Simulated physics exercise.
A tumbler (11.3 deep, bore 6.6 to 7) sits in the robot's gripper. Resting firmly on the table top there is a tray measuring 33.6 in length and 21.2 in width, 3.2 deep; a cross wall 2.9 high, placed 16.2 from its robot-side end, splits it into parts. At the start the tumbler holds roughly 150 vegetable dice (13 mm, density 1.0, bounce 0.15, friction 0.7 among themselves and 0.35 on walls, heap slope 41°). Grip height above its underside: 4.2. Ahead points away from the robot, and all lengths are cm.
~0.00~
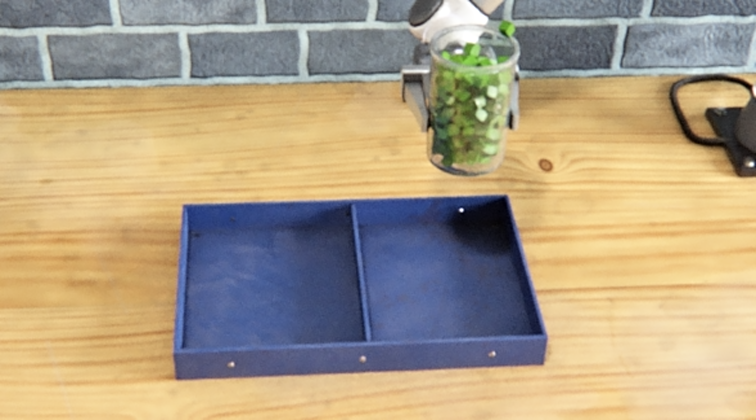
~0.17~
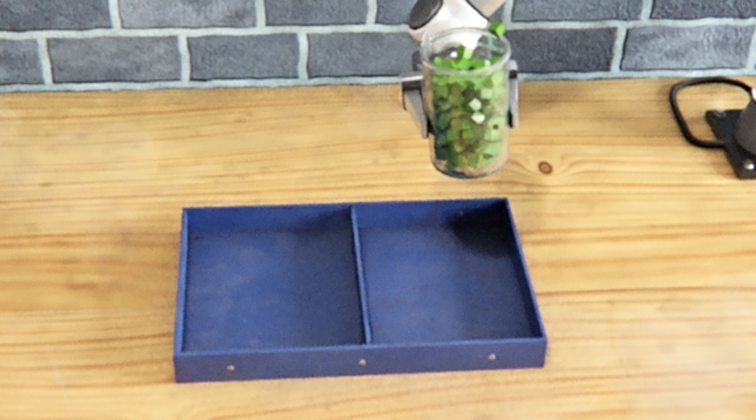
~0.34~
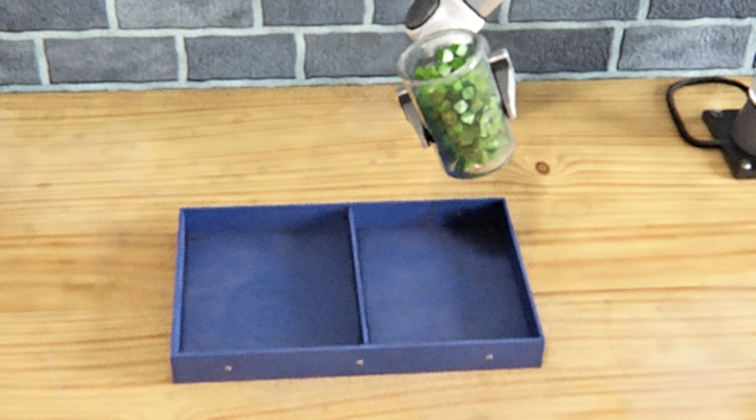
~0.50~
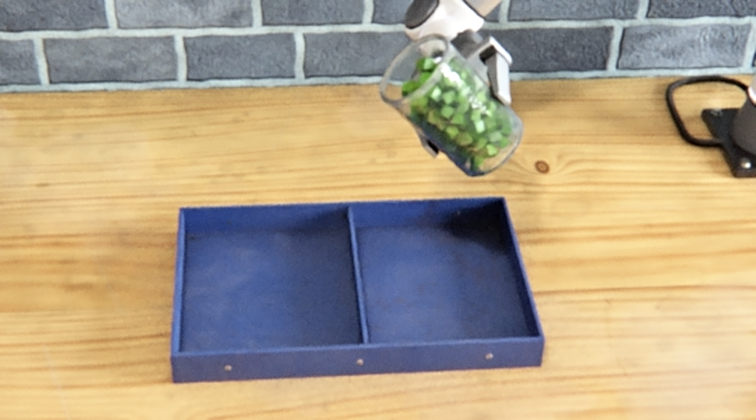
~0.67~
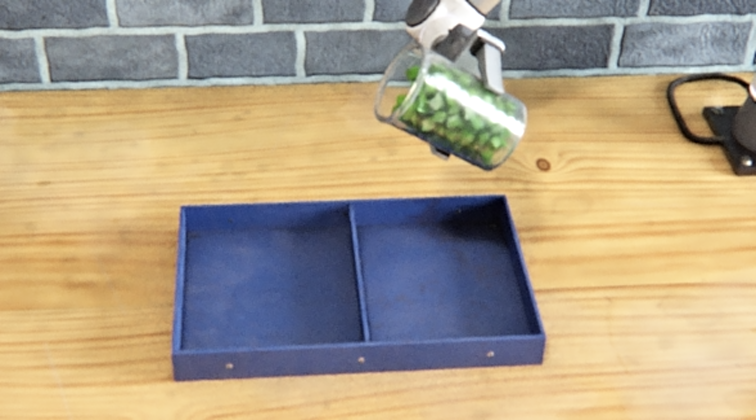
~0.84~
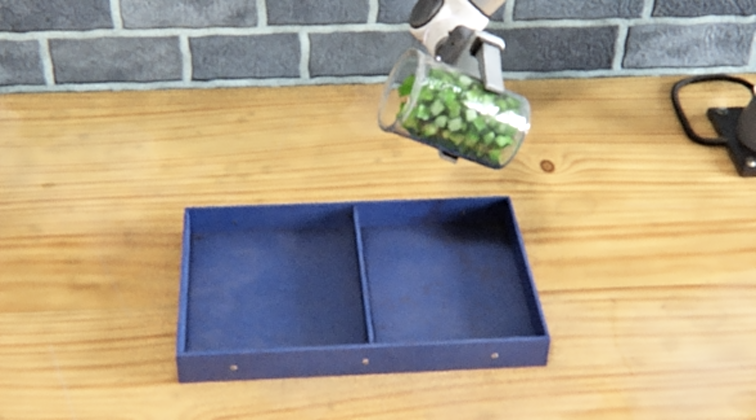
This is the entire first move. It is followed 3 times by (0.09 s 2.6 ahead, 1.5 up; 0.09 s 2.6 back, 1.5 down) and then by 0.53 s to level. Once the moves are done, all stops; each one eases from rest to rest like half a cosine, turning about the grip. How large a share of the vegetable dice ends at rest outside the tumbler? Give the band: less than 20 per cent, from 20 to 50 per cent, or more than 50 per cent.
The band is from 20 to 50 per cent.
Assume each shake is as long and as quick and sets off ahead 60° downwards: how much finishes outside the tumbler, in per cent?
About 0 per cent.
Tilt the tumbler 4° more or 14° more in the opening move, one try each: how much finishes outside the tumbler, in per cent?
It would be around 40 and 60 per cent.
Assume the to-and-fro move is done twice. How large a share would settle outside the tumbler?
It would come to around 25 %.
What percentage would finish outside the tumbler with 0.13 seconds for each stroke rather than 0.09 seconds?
Roughly 5 in a hundred.
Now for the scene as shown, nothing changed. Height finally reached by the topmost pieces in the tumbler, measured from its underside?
Height at rest: Approx. 9.0 cm.
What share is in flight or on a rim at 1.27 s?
Reading at that time: Some 13 per cent.
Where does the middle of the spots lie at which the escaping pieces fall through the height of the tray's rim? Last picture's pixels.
Check roughly (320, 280) in the last picture.
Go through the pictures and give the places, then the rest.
In the first frame, the tumbler middle at (469, 103), level; upper third of the load around (471, 78), from x 435 to 505, top at y 30; 147 in the tumbler.
In the second frame, the tumbler middle at (467, 106), tilted 6° forward; upper third of the load around (468, 81), from x 435 to 500, top at y 30.
In the third frame, the tumbler middle at (460, 107), tilted 22° forward; upper third of the load around (455, 83), from x 420 to 500, top at y 50.
In the fourth frame, the tumbler middle at (455, 109), tilted 42° forward; upper third of the load around (445, 88), from x 410 to 510, top at y 65.
In the fifth frame, the tumbler middle at (453, 110), tilted 58° forward; upper third of the load around (442, 90), from x 400 to 510, top at y 70.
In the sixth frame, the tumbler middle at (456, 113), tilted 64° forward; upper third of the load around (448, 96), from x 405 to 515, top at y 75; 147 in the tumbler.
After 1.27 s, tilted 64° forward, highest piece 25 above the table; 111 in the tumbler, 17 in the far-side part, 19 in flight or on a rim.
After 1.70 s, tilted 22° forward, highest piece 27 above the table; 97 in the tumbler, 47 in the far-side part, 3 in the robot-side part.
After 2.11 s, level, highest piece 26 above the table; 97 in the tumbler, 47 in the far-side part, 3 in the robot-side part.
After 3.16 s, level, highest piece 26 above the table; 97 in the tumbler, 47 in the far-side part, 3 in the robot-side part.
In the end, 97 in the tumbler, 47 in the far-side part, 3 in the robot-side part. That is 34 % outside the tumbler.
